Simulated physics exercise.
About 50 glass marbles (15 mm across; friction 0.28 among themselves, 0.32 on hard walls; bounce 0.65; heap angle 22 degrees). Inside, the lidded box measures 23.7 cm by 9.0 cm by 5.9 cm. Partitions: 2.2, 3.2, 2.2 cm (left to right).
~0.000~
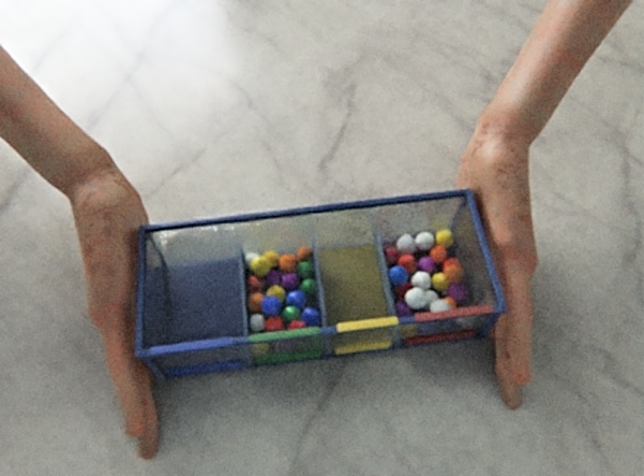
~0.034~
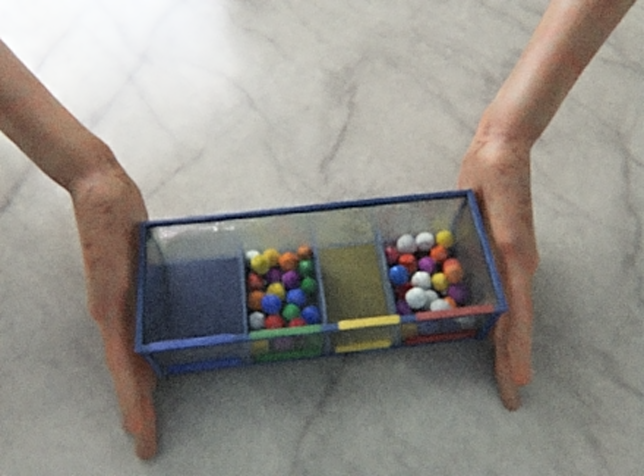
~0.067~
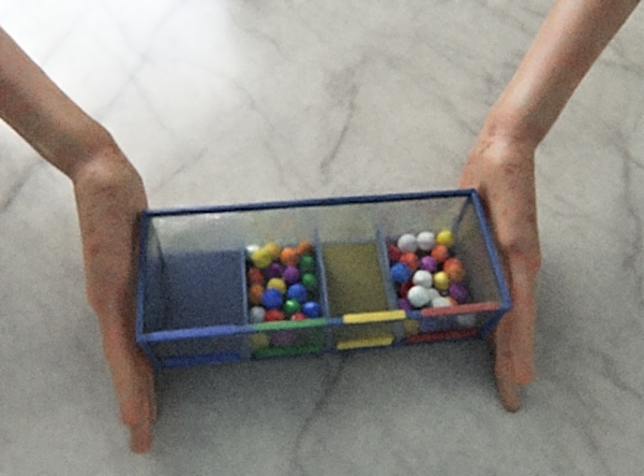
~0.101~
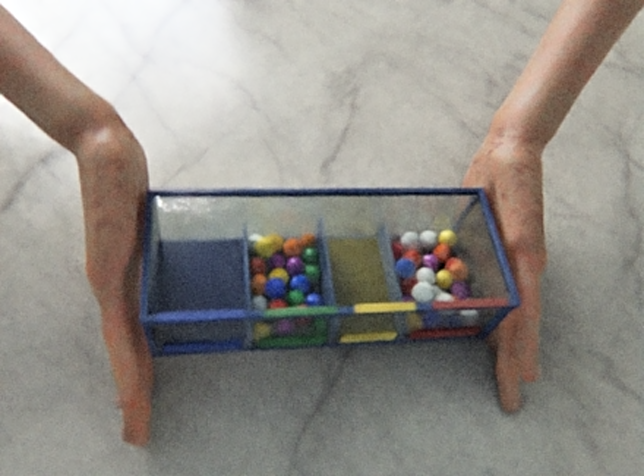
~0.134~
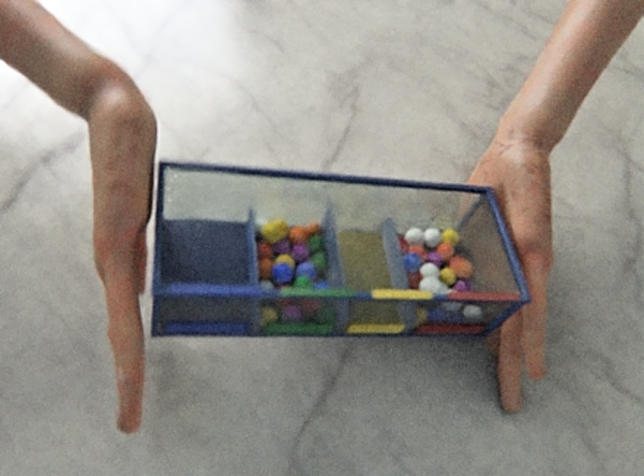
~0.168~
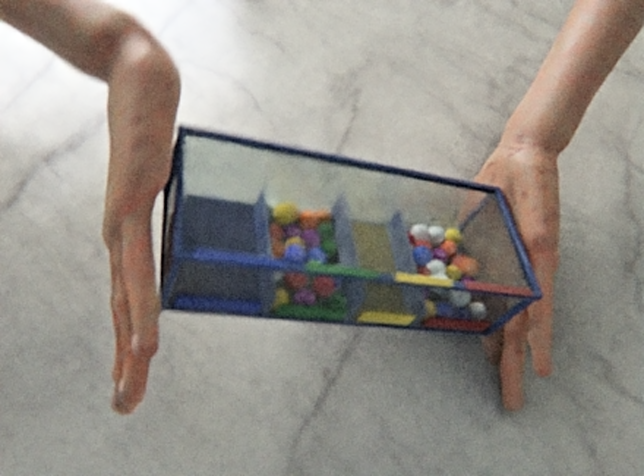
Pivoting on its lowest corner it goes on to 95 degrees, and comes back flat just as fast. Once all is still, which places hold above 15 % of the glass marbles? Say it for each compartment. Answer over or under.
Red over, blue under, green under, yellow under.
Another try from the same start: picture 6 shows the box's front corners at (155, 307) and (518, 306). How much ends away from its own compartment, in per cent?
In that case some 45 per cent.
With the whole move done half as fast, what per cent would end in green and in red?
Then: Green 5; red 90.
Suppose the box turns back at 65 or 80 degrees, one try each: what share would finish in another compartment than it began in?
Some 20 and 35 per cent.
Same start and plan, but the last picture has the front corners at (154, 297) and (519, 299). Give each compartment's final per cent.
Red 85, blue 0, green 10, yellow 5.
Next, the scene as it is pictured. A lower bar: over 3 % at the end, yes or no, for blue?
Blue no.
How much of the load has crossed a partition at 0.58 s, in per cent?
About 15 per cent.
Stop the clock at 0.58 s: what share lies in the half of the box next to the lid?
Some 60 per cent.
After 0.58 s, tilt 94 degrees; red 50 %, green 35 %, yellow 15 %.
After 0.86 s, tilt 39 degrees; red 90 %, yellow 5 %.
Then, at 1.24 s, tilt 0 degrees; red 90 %, yellow 5 %.
By 1.8 s all is still; red 90 %, blue 0 %, green 0 %, yellow 5 %.
